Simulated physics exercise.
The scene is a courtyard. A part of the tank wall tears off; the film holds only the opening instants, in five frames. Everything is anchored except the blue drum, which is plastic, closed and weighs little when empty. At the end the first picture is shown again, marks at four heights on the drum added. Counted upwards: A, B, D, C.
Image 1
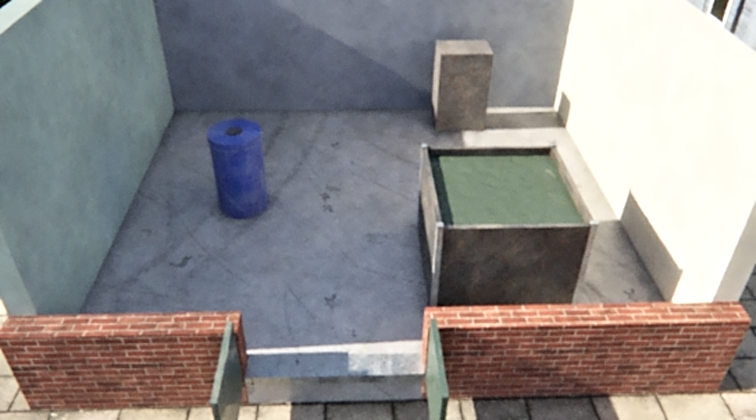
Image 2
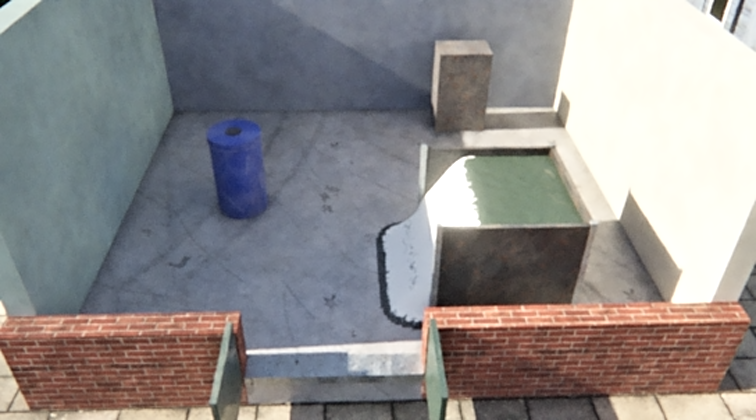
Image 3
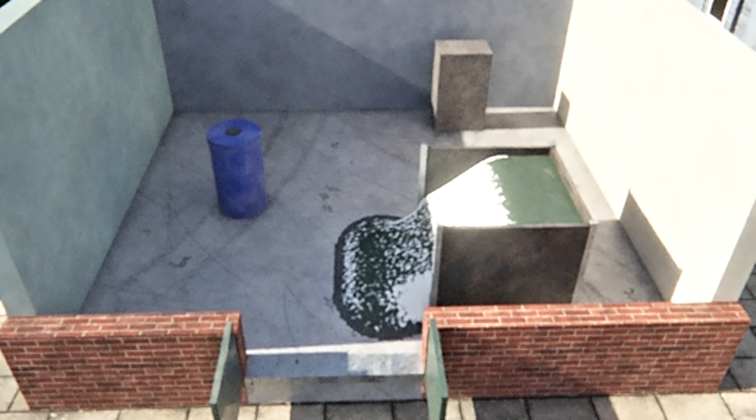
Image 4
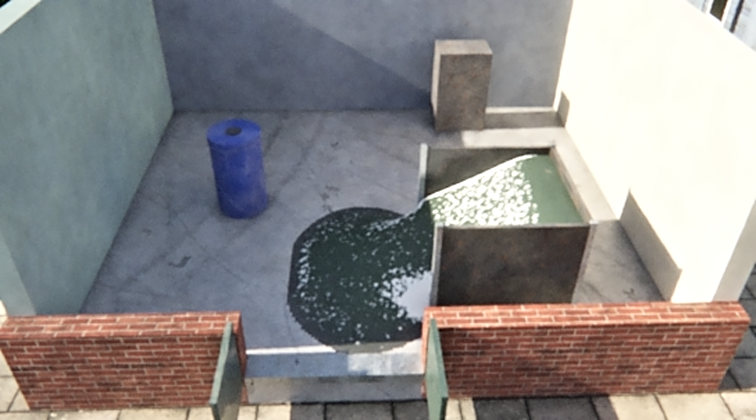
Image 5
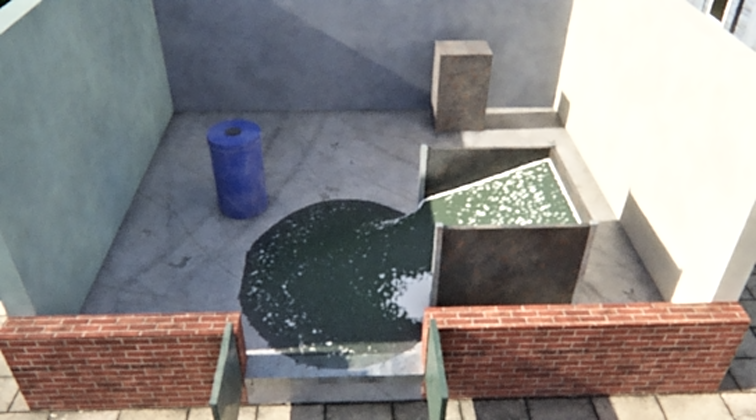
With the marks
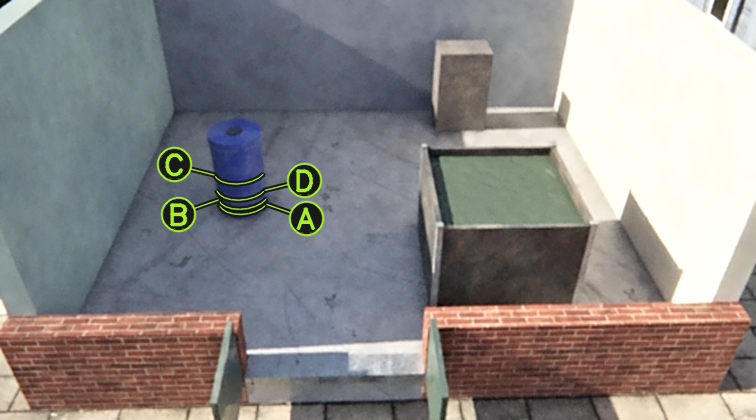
Dark green water pours out of the left side of a square, dark-walled tank in a courtyard seen from above, with pale walls around it and low red brick walls in front. A blue drum stands at left, a grey block behind the tank, and an open gate at front centre. The water surges white, then spreads leftward in a widening rounded pool while the camera stays still.
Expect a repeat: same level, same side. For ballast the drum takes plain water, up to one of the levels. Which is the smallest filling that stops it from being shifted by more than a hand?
The answer is line C.
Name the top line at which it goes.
That would be D.
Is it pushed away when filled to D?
Yes, that goes wrong.
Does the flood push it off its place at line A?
Yes.
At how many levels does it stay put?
One of them.
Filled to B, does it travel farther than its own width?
Yes, clearly.
In lime, A at (240, 214); B at (240, 209); C at (236, 184); D at (238, 200); from the bottom up A, B, D, C.
For line A, it is pushed about 4 times its own width away.
For line B, it is pushed about 3 times its own width away.
For line C, it does not move.
For line D, it is pushed about half its own width away.
